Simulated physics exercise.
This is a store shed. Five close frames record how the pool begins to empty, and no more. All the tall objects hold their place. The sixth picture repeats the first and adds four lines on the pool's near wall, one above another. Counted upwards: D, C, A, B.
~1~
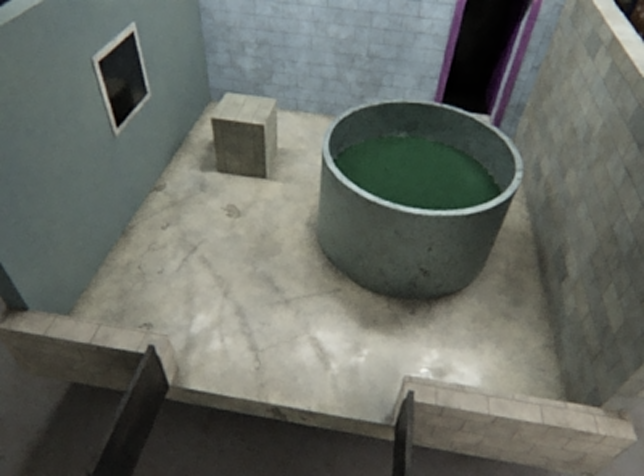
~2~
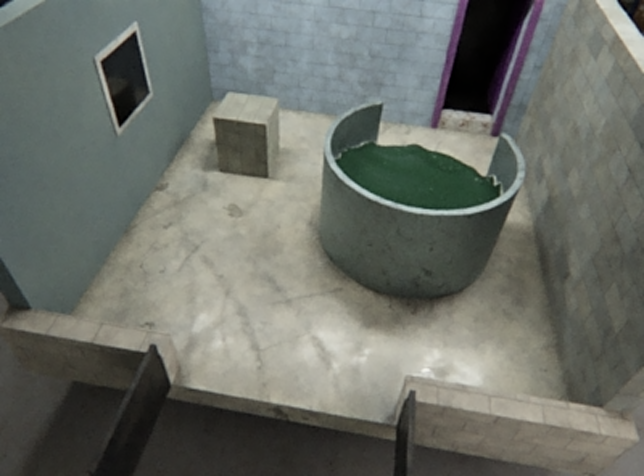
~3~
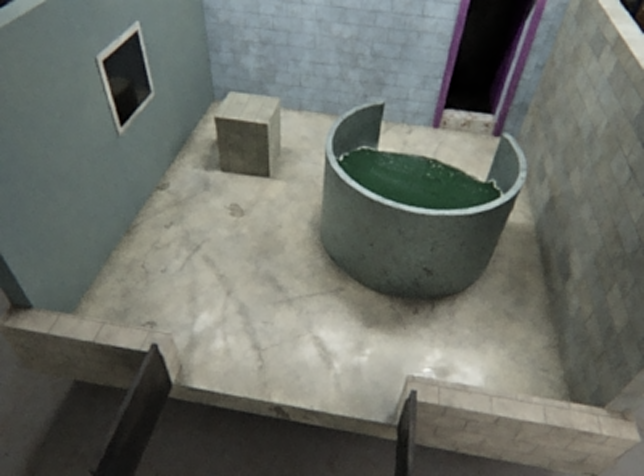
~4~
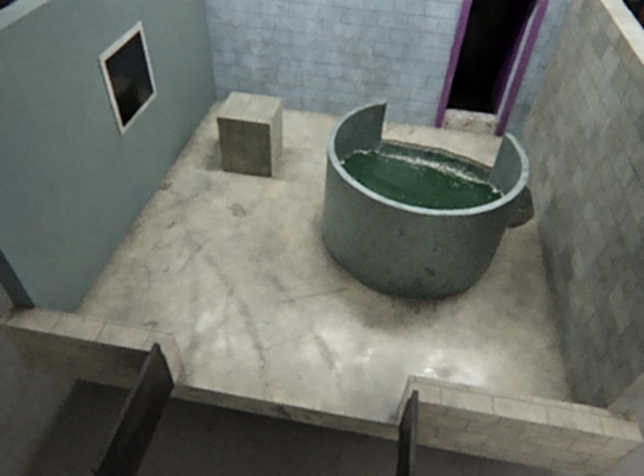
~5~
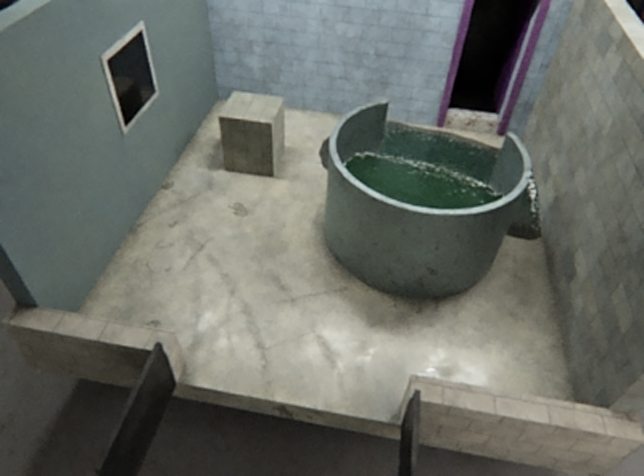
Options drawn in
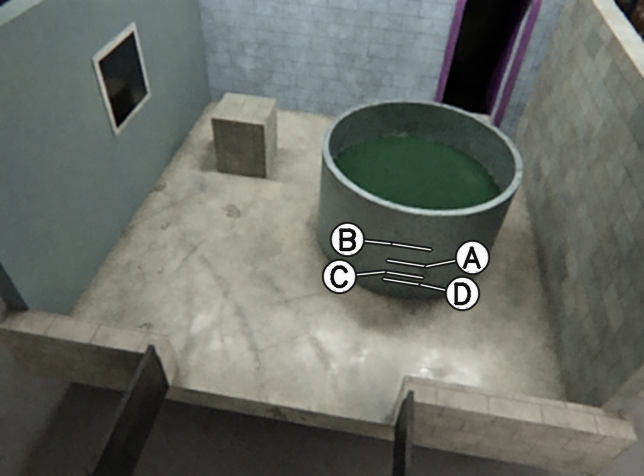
In a store shed with a purple doorway, the back of a round grey tank of green water opened up, and the water level sank as some spread out behind it, showing at both sides.
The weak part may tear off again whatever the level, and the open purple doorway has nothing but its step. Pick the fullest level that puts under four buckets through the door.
I would pick line C.
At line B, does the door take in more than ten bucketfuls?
Yes, clearly.
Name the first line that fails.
Here it is line A.
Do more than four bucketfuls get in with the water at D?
No, that is safe.
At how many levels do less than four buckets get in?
Two.
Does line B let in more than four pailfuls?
Yes.
In white, A at (406, 263); B at (410, 246); C at (403, 274); D at (401, 281); from the bottom up D, C, A, B.
Choosing A, about 10 bucketfuls get in.
Choosing B, dozens of bucketfuls pour in.
Choosing C, a bucket or two gets in.
Choosing D, nothing gets over.
